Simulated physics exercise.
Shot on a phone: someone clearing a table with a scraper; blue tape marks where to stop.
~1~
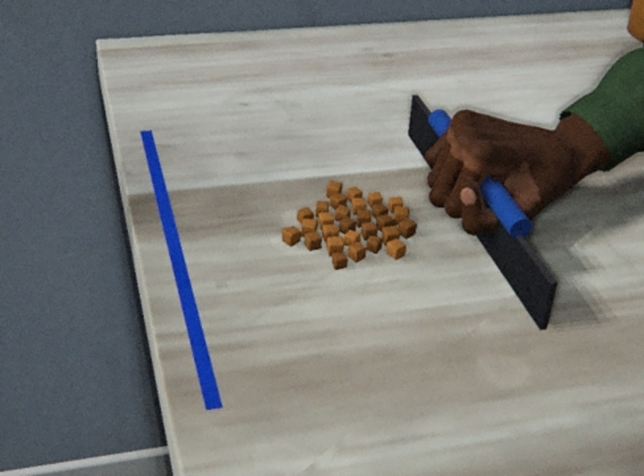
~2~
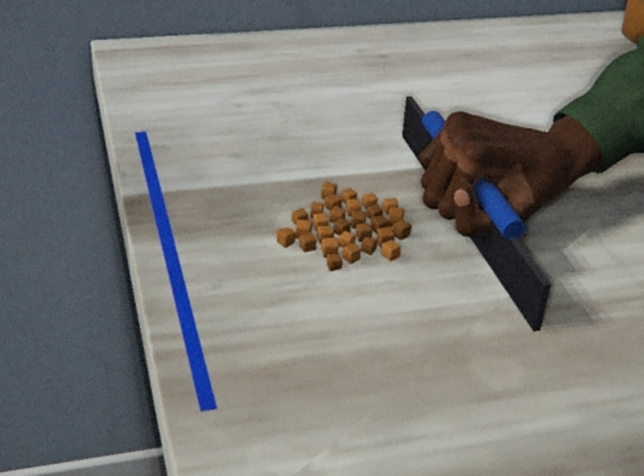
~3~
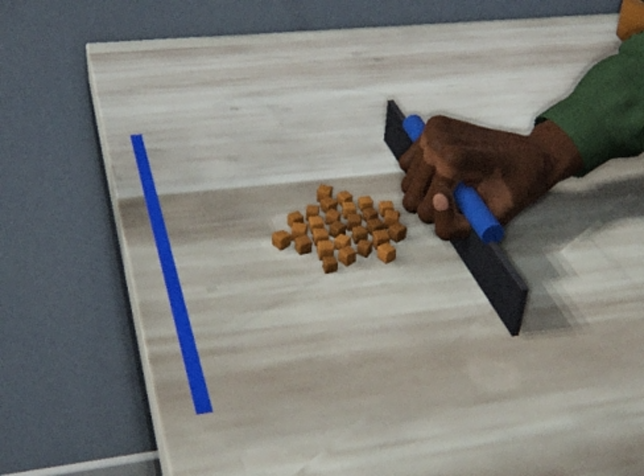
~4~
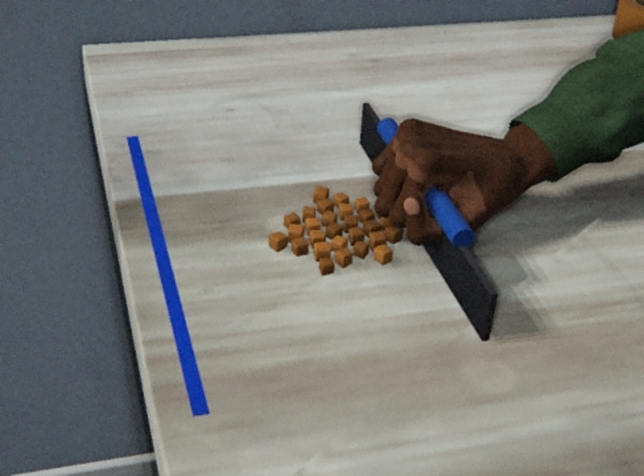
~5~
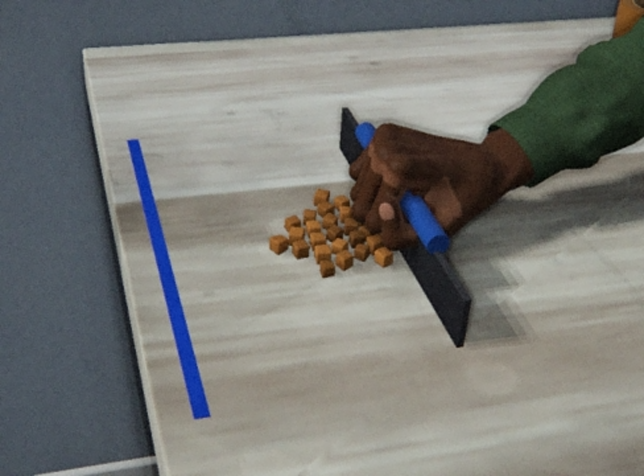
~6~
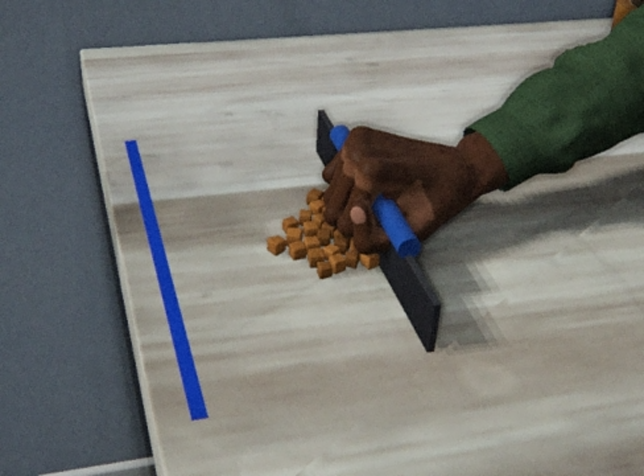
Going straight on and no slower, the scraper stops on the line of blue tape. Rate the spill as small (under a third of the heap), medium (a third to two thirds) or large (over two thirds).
Medium.
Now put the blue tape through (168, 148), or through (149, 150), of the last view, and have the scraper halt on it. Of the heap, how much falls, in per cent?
First stop: 0 per cent; second stop: 20 per cent.
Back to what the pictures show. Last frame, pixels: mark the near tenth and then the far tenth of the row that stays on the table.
Near tenth (153, 298), far tenth (135, 221).
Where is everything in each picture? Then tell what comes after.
Scraper at (537, 289), at rest; blue tape at (148, 141), about two fingers from the edge; edge at (138, 255); the heap at (348, 226), brown sugar cubes, in the first frame.
Scraper at (531, 290), at rest, in the second frame.
Scraper at (509, 295); the heap at (338, 230), in the third frame.
Scraper at (480, 299), in the fourth frame.
Scraper at (454, 305); the heap at (335, 235), a small part pushed along, in the fifth frame.
Scraper at (425, 310); blue tape at (133, 151); edge at (122, 266); the heap at (324, 238), about half pushed along, in the sixth frame.
Soon, scraper still moving, near (260, 204); heap all on the table, its front near (199, 259).
A while on, scraper stopped at the blue tape; heap about a third over the edge.
Towards the end, scraper stopped at the blue tape; heap about half over the edge.
Finally, scraper stopped at the blue tape; heap about half over the edge.
